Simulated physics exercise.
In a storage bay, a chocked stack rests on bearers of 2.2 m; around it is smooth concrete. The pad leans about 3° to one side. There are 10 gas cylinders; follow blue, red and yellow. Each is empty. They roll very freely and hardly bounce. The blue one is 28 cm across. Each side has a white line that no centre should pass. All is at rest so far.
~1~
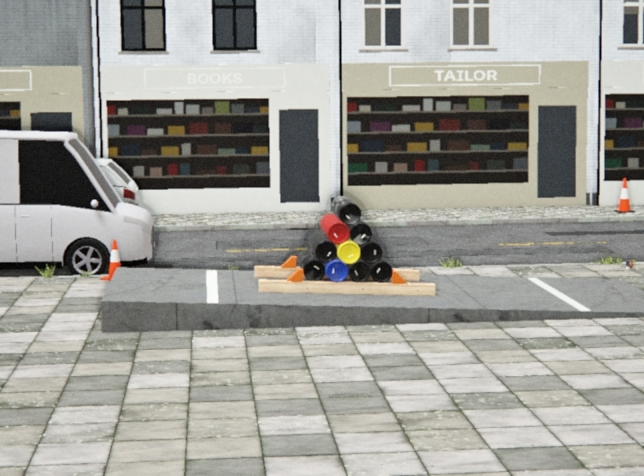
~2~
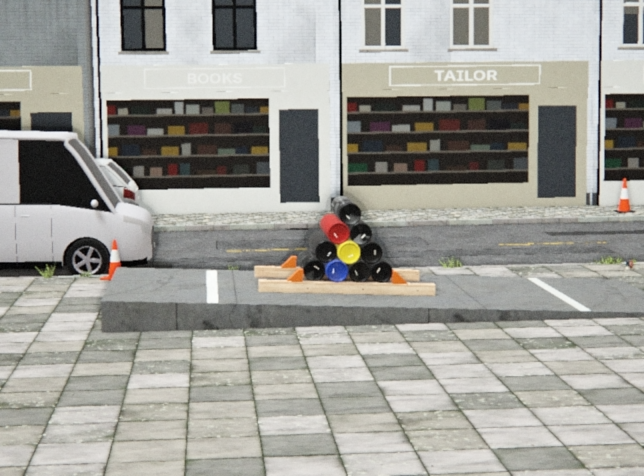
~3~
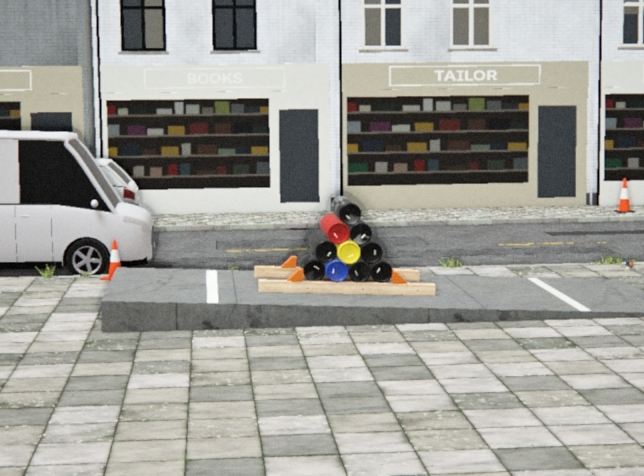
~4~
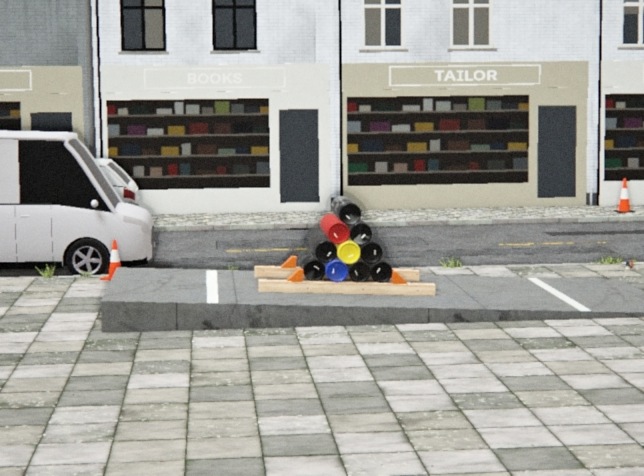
A white van stands at the left of a paved street, seen from across it at a raised angle, with a row of shops behind, one signed TAILOR. On a grey concrete pad in the centre, black cylinders with one red, one yellow and one blue are stacked on wooden bearers between orange chocks, with white lines either side. Nothing moves, and the view stays fixed.
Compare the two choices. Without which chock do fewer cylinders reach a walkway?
The left-hand chock.
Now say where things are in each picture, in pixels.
Blue (337, 271), red (339, 233), yellow (349, 253); the pad slopes 3° down to the right; 4 of the 10 form the bottom row; all still, in the first frame.
Blue (337, 271), red (339, 233), yellow (349, 253); at rest, in the second frame.
Blue (337, 271), red (339, 233), yellow (349, 253); both chocks in; lines at (212, 291) and (566, 299); all still, in the third frame.
Blue (337, 271), red (339, 233), yellow (349, 253); nothing moves, in the fourth frame.
Chock on the left freed, after 1.6 s, blue is on the bearers, 95 cm from the bearers' left end; red is up on others, 70 cm from the bearers' left end, rolling left; yellow is up on others, 110 cm from the bearers' left end; 0 over a line so far.
Chock on the left freed, at the end, blue is on the bearers, 95 cm from the bearers' left end; red is on the bearers, 70 cm from the bearers' left end; yellow is up on others, 110 cm from the bearers' left end; 1 over a line so far.
Chock on the right freed, after 3.7 s, blue is on the bearers, 95 cm from the bearers' right end, rolling right; red is off the bearers, 135 cm short of the right line, rolling right; yellow is on the bearers, 65 cm from the bearers' right end, rolling right; 1 over a line so far.
Chock on the right freed, at the end, blue is past the right line; red is past the right line; yellow is past the right line; 10 over a line so far.
